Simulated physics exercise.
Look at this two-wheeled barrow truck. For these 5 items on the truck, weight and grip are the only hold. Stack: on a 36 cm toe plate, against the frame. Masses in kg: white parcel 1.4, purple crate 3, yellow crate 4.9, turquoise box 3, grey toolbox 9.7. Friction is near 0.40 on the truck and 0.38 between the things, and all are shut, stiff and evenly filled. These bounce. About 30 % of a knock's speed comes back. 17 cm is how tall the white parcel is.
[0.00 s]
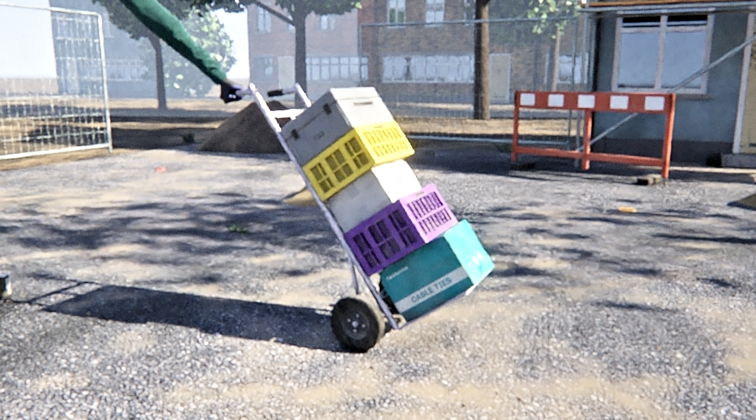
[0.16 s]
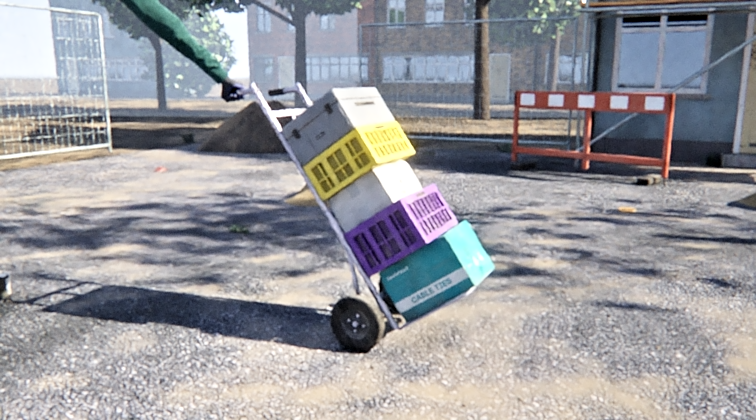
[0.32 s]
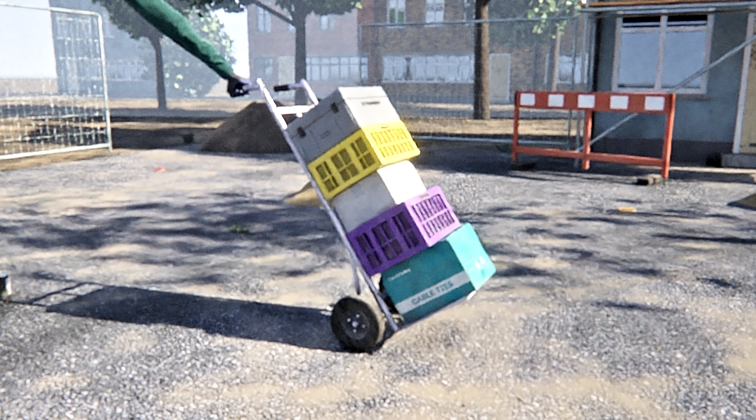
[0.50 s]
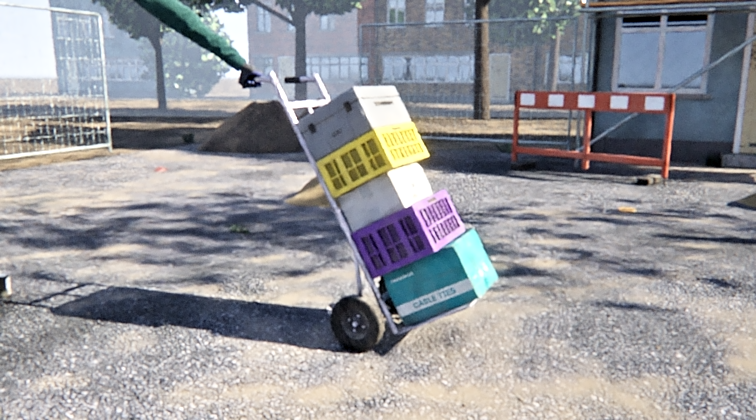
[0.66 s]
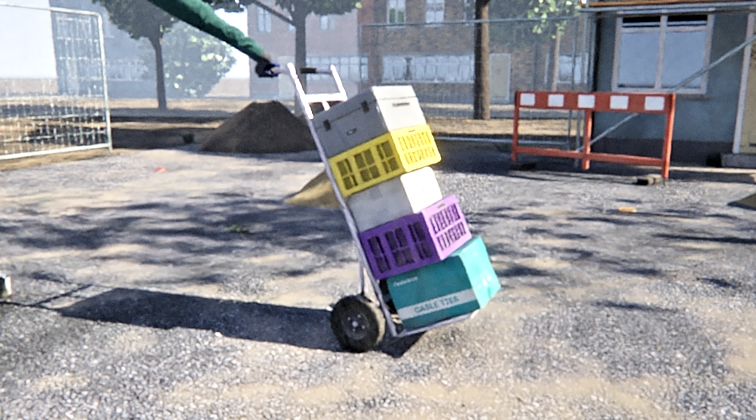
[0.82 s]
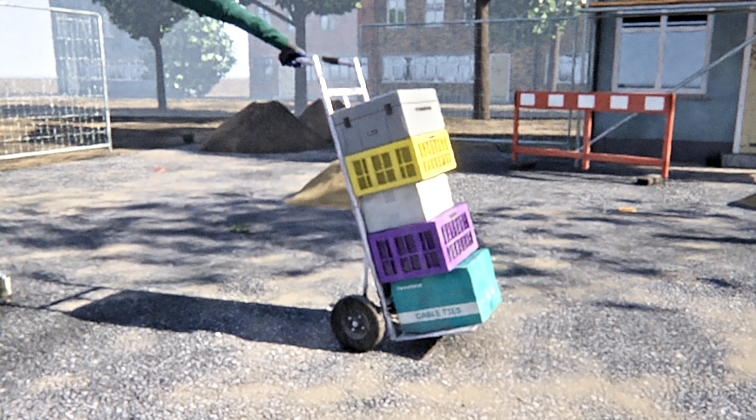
Loaded hand truck with a stack of crates and boxes leaning back, then being pushed more upright by a green-sleeved arm.
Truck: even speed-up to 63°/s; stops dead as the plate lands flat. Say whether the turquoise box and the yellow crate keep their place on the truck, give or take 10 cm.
The turquoise box stays within the limit, the yellow crate stays within the limit.
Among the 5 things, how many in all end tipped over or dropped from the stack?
The count comes out at 0.
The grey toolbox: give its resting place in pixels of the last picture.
Its centre ends close to (446, 136) in the last view.
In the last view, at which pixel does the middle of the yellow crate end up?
It winds up close to (445, 179).
Around 1.22 s, truck upright; yellow crate tipped 3° against what carries it near (453, 178); grey toolbox tipped 3° against what carries it; white parcel tipped 3° against what carries it.
Around 1.42 s, truck upright; yellow crate tipped 6° against what carries it near (463, 177); turquoise box tipped 6° against what carries it near (453, 310); grey toolbox tipped 6° against what carries it.
Around 1.72 s, truck upright; yellow crate shifted 2 cm near (450, 178); grey toolbox shifted 3 cm; white parcel shifted 2 cm.
Finally (2.3 s), all 5 still in place (within 10 cm). Final places as that camera would see them, turquoise box near (450, 313), yellow crate near (445, 179).
